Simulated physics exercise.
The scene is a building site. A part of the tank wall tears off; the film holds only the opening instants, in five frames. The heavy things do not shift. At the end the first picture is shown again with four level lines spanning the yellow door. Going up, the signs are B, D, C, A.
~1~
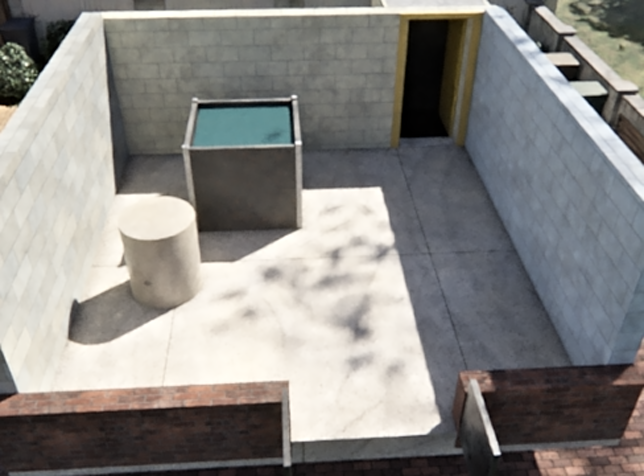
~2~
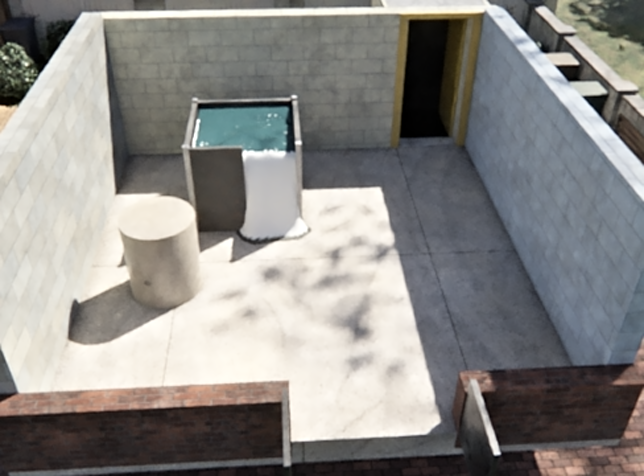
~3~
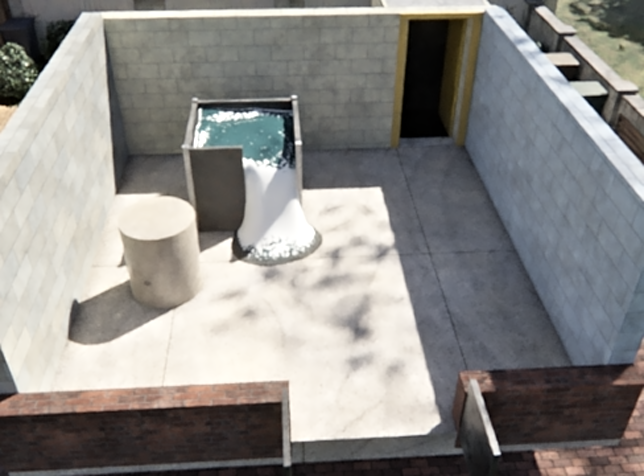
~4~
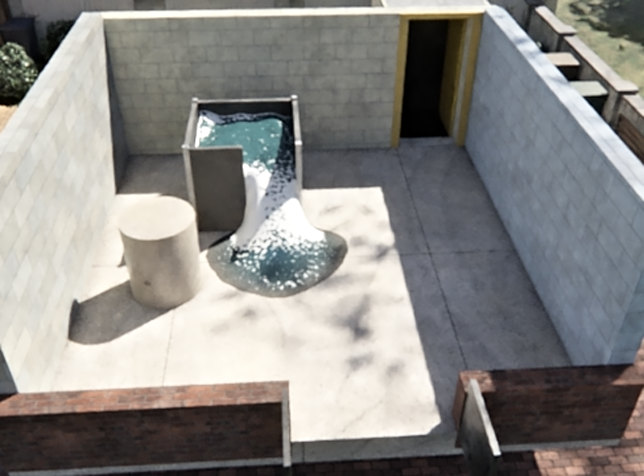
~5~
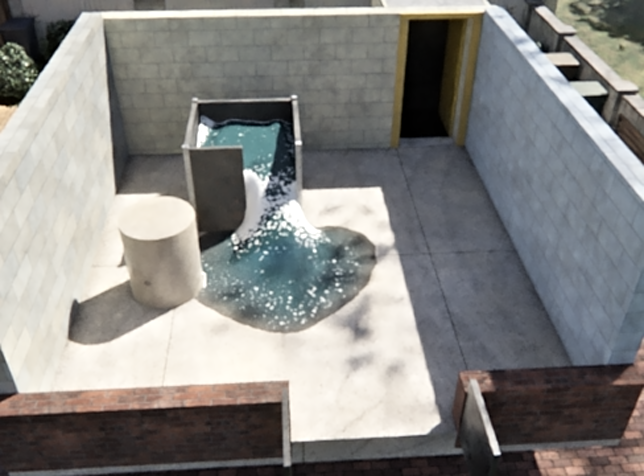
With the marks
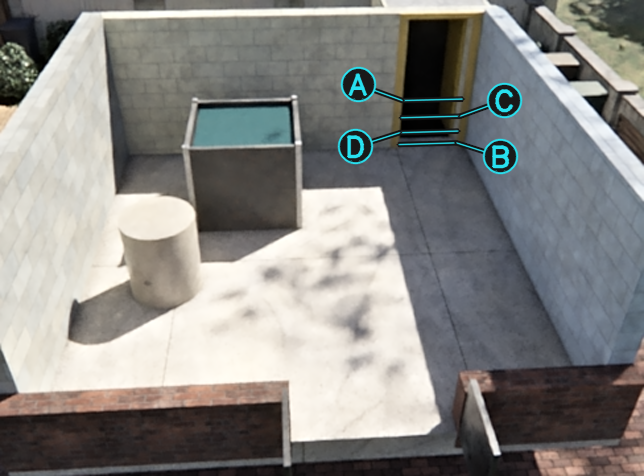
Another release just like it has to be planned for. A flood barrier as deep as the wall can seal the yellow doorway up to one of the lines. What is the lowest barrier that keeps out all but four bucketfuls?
I would pick mark B.
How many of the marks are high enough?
All four.
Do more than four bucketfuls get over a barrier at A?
No, that is safe.
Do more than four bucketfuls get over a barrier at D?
No.
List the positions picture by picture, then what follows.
Water in the tank at rest, its middle at (244, 128); foot of the yellow doorway at (427, 146); open gate at (375, 372).
Water covers 1 % of the ground and shows as far out as (307, 228).
Water covers 3 % of the ground and shows as far out as (270, 261).
Water covers 7 % of the ground and shows as far out as (291, 290).
Water covers 13 % of the ground and shows as far out as (281, 327).
On the marked copy, A at (432, 99); B at (427, 143); C at (430, 116); D at (429, 131); from the bottom up B, D, C, A.
If A is chosen, nothing gets over.
If B is chosen, a splash gets over, under a bucket.
If C is chosen, nothing gets over.
If D is chosen, nothing gets over.
